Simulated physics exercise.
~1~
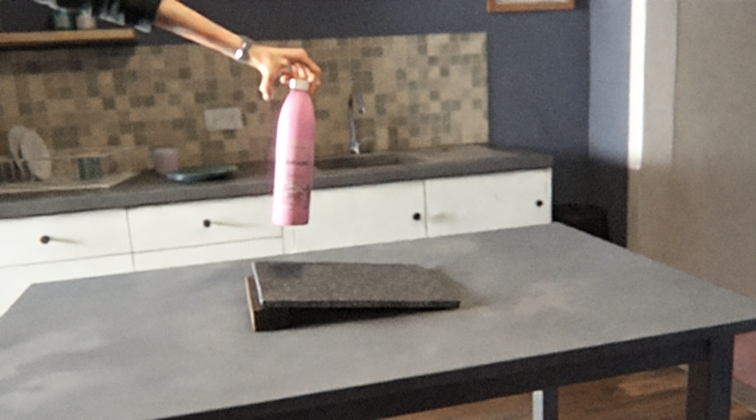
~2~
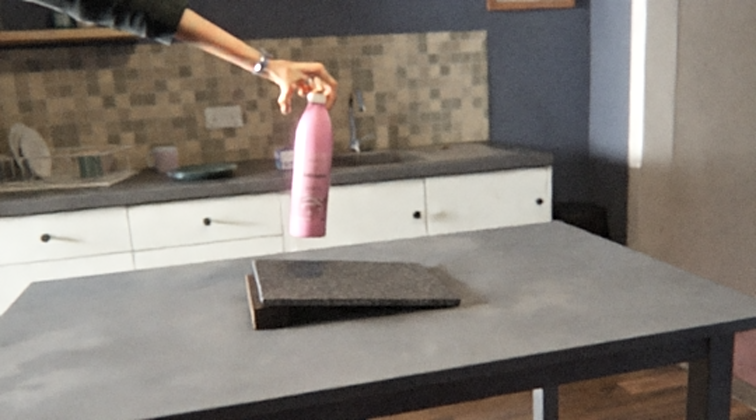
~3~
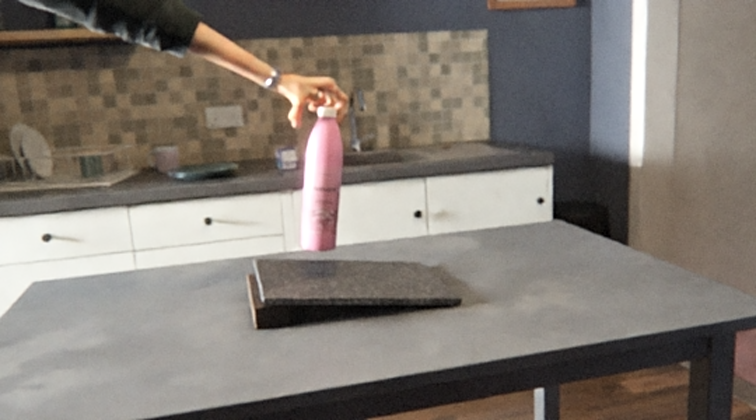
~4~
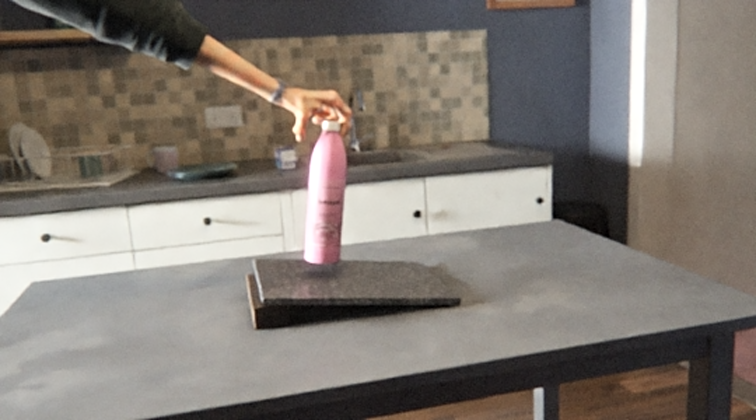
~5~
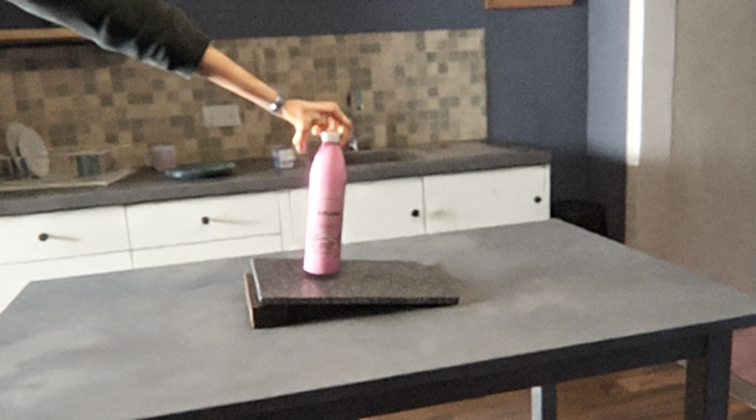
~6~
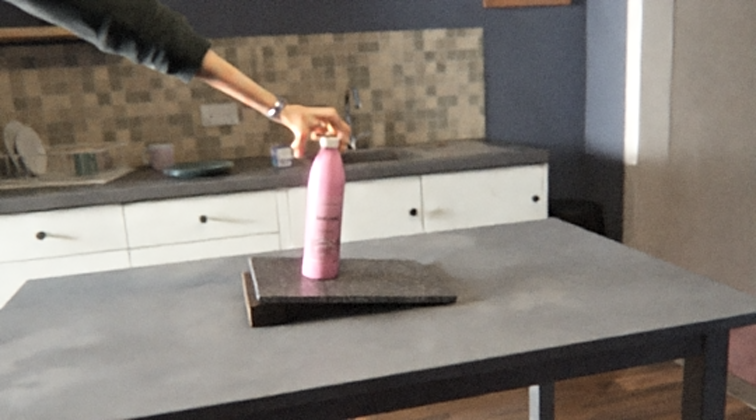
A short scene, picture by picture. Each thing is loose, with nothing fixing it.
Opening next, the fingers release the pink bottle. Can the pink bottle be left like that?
My verdict: It's steady.
Then, 0.20 s past the last view, nothing moves.
Then, 0.40 s past the last view, pink bottle resting near (326, 208).
Finally, it is still in place. Final places as the last picture's camera would see them, pink bottle near (326, 208). The pink bottle stays where it is put.
